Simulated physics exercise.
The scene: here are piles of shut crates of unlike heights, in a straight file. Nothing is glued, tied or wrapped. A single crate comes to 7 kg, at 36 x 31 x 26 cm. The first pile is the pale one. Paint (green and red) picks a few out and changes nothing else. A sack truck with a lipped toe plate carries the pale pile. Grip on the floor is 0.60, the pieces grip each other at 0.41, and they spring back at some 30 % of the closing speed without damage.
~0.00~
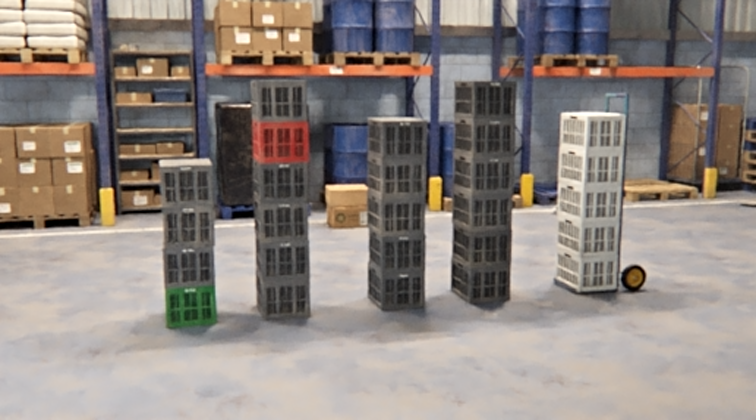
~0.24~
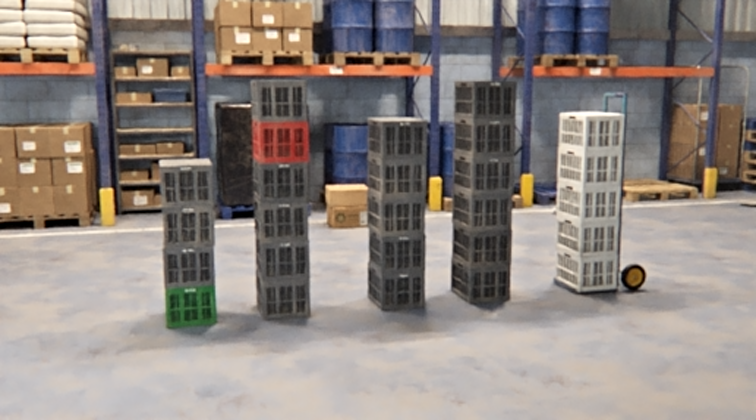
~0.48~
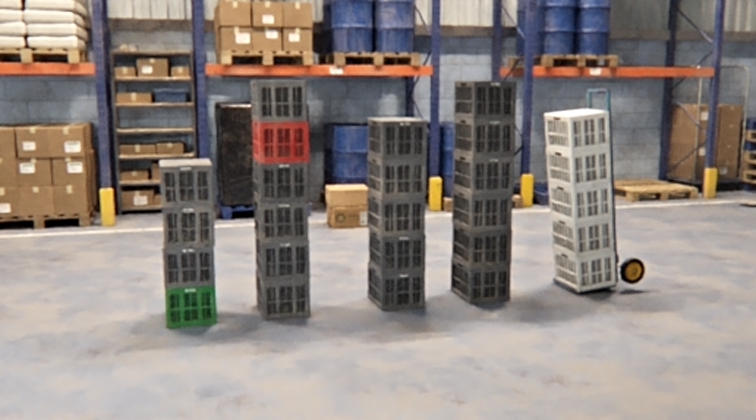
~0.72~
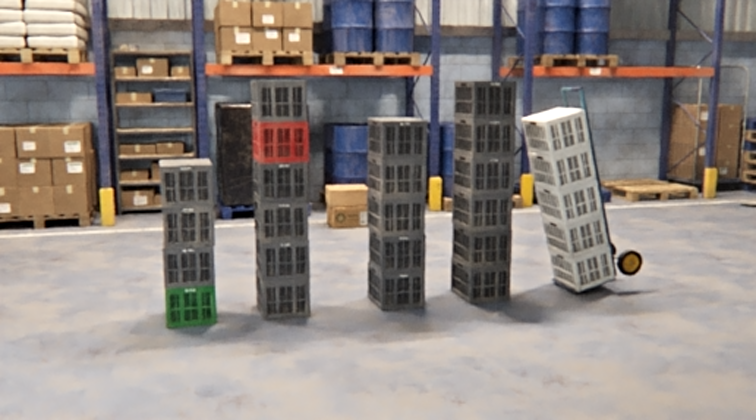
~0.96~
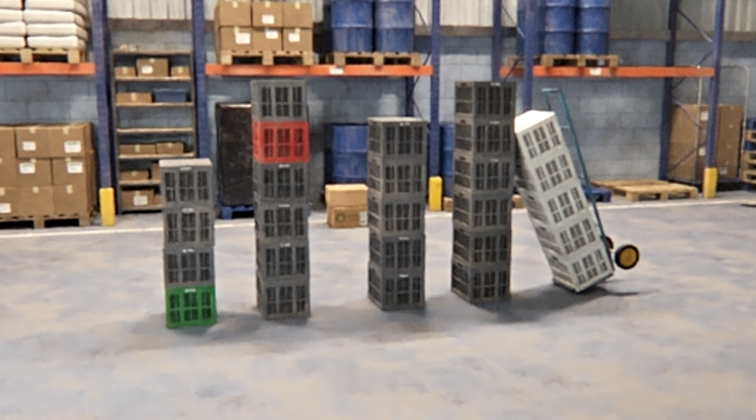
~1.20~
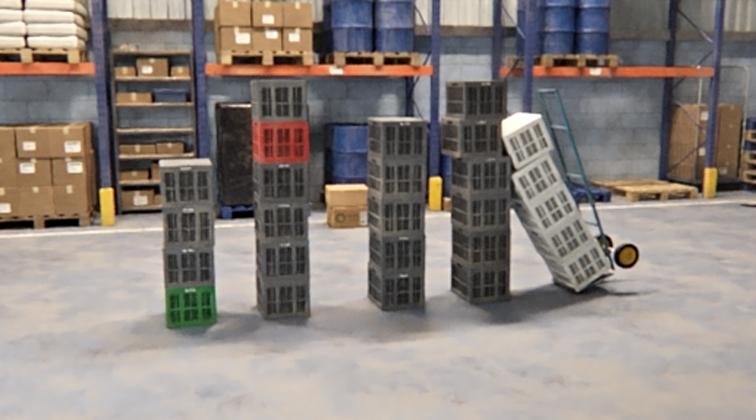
In a warehouse, a hand truck and its pale crates tilt left, bumping dark stacked crates.
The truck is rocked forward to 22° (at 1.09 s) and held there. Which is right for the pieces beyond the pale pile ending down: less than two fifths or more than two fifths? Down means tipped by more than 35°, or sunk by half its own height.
Ending down: More than two fifths.
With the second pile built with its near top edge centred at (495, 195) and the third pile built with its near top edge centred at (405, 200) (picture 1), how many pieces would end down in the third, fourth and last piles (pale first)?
In that case third 0, fourth 0, last 0.
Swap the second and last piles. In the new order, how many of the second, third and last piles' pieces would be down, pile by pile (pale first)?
In that case second 3, third 5, last 5.
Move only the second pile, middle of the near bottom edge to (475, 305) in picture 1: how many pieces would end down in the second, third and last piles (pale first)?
In that case second 6, third 5, last 4.
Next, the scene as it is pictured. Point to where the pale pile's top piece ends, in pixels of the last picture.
At about (435, 206).
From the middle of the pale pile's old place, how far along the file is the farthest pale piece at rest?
Some 120 cm.
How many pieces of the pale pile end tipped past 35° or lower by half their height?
5 pale pieces.
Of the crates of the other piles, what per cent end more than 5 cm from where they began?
100 per cent.
After 2.24 s, 5 of the pale pile down; none of the 21 other crates down, 10 disturbed.
After 3.04 s, 5 of the pale pile down; 9 of the 21 other crates down; red crate leaning 15°.
After 3.84 s, 5 of the pale pile down; 21 of the 21 other crates down; red crate leaning 62°, 62 cm lower; green crate leaning 48°.
At rest (5.5 s), 5 of the pale pile down; 21 of the 21 other crates down; red crate on its side; green crate leaning 43°. That is 100 per cent. As the last picture would show them, middles, green crate near (162, 290).
